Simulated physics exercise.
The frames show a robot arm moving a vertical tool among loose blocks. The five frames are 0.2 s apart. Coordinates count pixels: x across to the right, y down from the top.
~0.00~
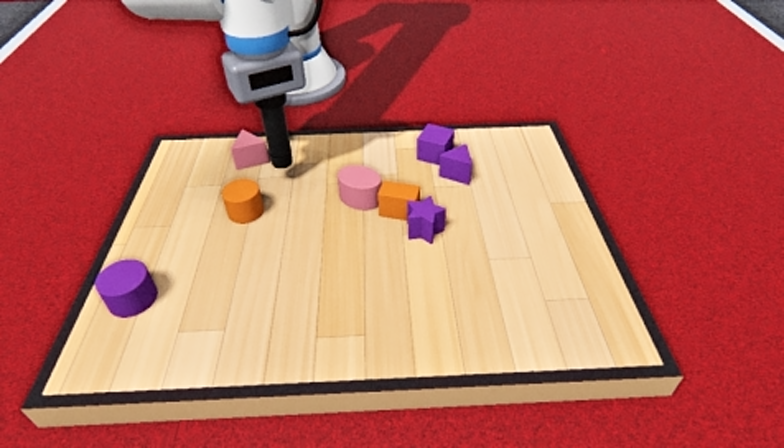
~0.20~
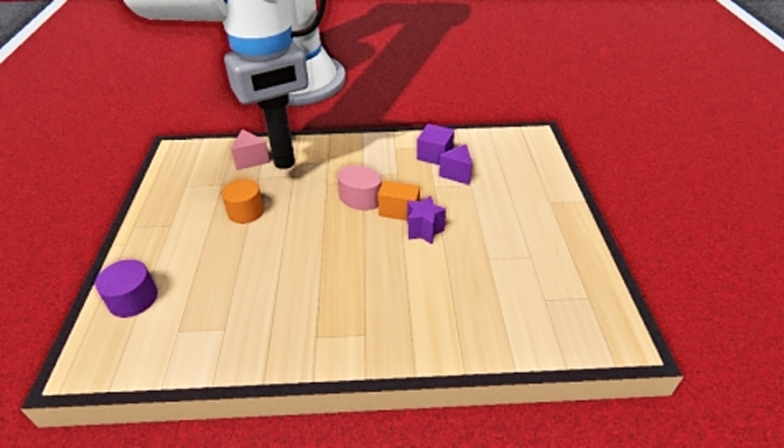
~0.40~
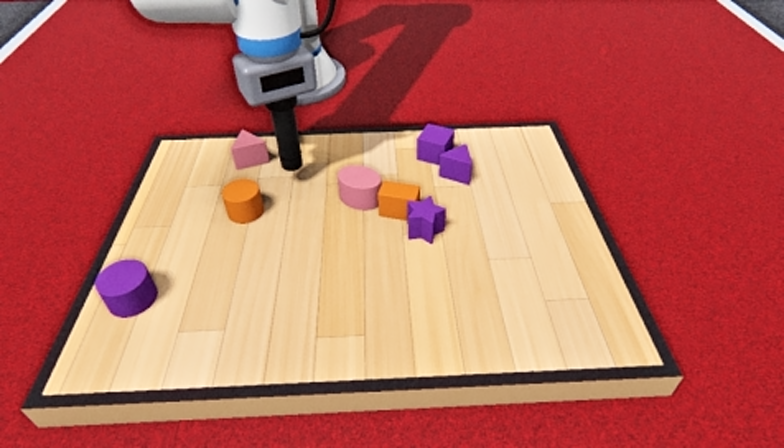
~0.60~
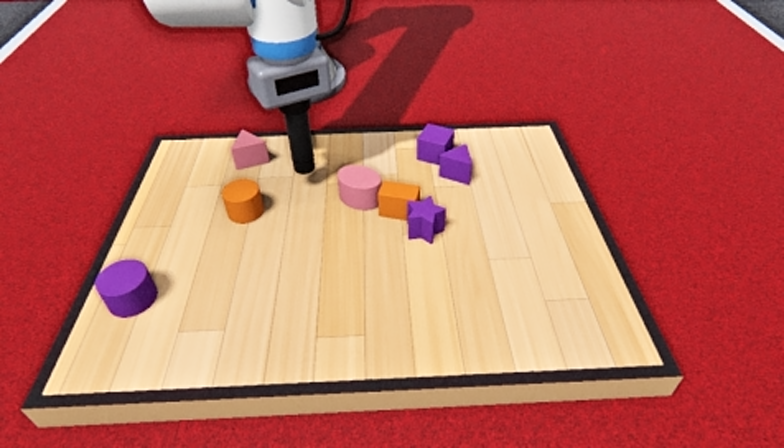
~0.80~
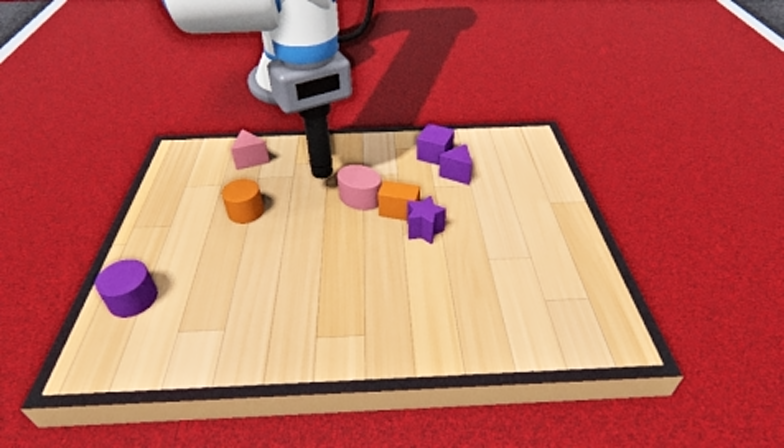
A robot arm moves its black tool slightly right across a board of still blocks.
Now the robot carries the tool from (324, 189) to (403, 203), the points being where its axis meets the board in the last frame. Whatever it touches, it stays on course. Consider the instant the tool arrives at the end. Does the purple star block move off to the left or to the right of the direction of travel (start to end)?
It's going to go right.
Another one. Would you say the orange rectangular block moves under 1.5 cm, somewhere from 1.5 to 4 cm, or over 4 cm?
Past 4 cm.
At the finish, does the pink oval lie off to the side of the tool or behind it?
In short: No.
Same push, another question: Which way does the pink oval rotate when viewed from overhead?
From above, it turns counterclockwise.
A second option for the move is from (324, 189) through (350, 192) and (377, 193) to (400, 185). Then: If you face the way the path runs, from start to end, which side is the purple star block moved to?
Off to the right side.
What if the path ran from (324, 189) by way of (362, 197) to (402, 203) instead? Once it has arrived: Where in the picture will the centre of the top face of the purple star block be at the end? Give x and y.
It should be at about (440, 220).
The first path, step by step. One third of the way, tool (349, 178); pink oval (381, 178); orange rectangular block (418, 193), turned 15° clockwise; purple star block (432, 213), turned 15° clockwise.
Two thirds of the way, tool (376, 182); pink oval (410, 180), turned 20° anticlockwise; orange rectangular block (445, 197), turned 45° clockwise; purple star block (439, 219), turned 50° clockwise.
At the end, tool (403, 187); pink oval (438, 179), turned 40° anticlockwise; orange rectangular block (462, 200), turned 95° clockwise; purple star block (439, 220), turned 55° clockwise; purple triangular piece in place.
